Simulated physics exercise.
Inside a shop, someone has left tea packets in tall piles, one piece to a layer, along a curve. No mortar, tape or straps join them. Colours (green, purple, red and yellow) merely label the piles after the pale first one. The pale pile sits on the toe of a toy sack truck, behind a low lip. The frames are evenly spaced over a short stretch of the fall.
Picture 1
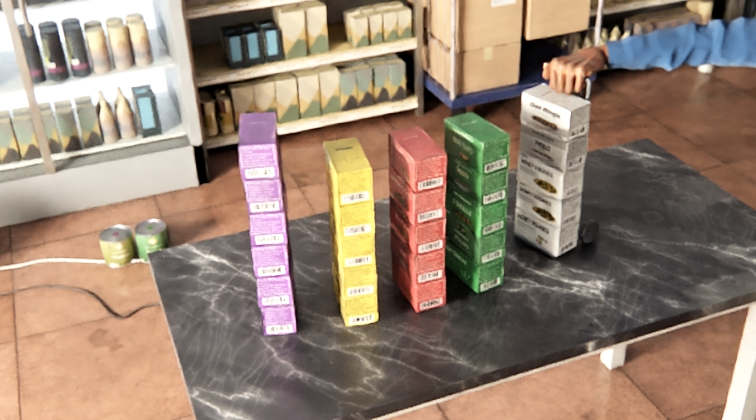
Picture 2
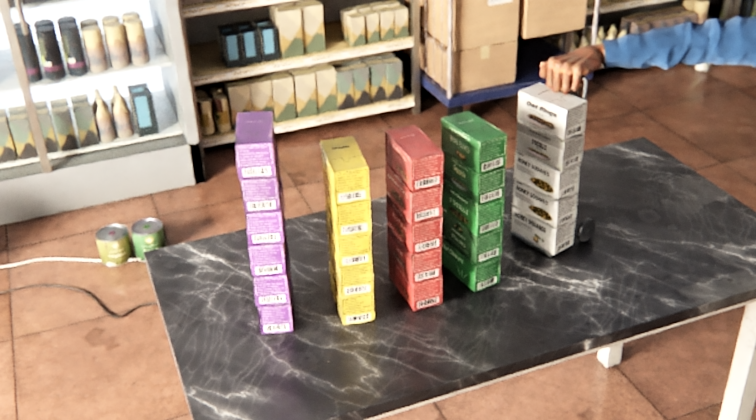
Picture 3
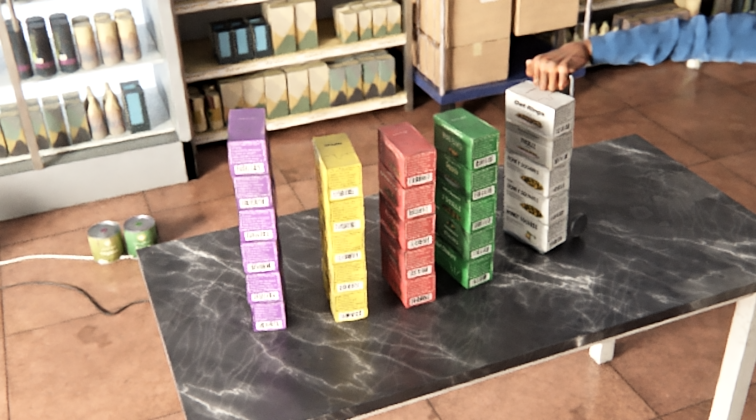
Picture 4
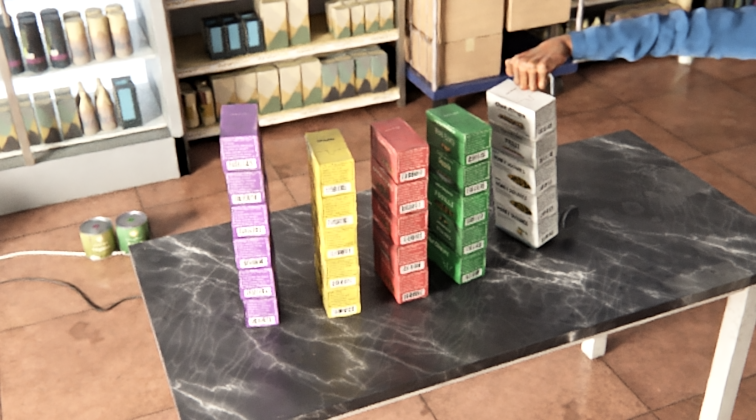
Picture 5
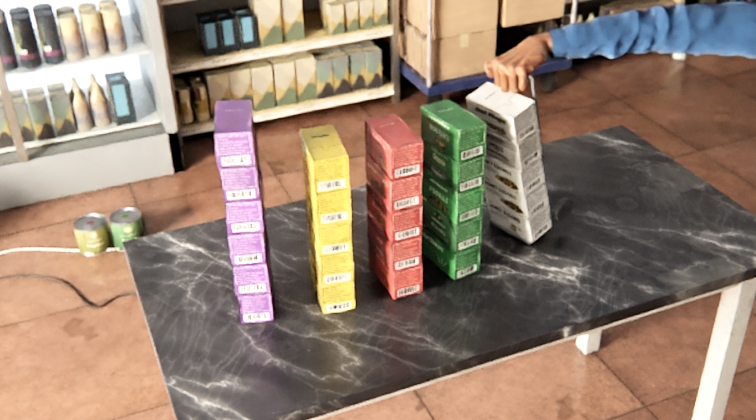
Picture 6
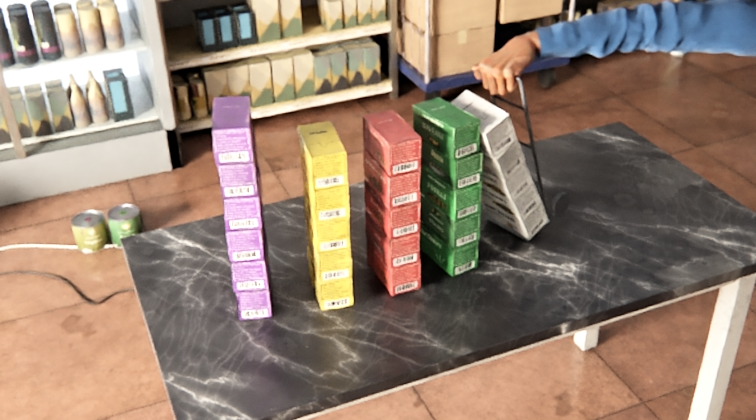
The clip opens on five upright stacks of boxes, purple, yellow, red, green and white, on a dark marbled table, a hand gripping a handle behind the white one. The hand tilts the white stack left, slightly and then clearly, until its top leans at the green stack, which shifts a little.
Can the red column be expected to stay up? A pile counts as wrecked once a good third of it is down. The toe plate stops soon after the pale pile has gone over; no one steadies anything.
That pile collapses.
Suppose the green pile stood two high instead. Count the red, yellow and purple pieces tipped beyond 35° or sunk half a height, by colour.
Down at the end: Red 0, yellow 0, purple 0.
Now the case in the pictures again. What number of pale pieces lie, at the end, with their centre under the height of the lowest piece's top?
The count is 2.
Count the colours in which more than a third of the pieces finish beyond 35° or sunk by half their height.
The toll is 4.
Just after the last frame, 5 of the pale pile down; none of the 5 red packets down (0 of 21 in all colours); top red packet tilted clearly; top green packet tilted clearly, half its height lower.
A moment on, 5 of the pale pile down; 4 of the 5 red packets down (16 of 21 in all colours); top red packet tilted clearly, about its own height lower; top green packet tilted steeply, some two heights lower.
Further on, 5 of the pale pile down; 4 of the 5 red packets down (20 of 21 in all colours); top red packet on its side; top purple packet on its side.
When it is over, 5 of the pale pile down; 4 of the 5 red packets down (20 of 21 in all colours); top red packet on its side; top purple packet upside down.
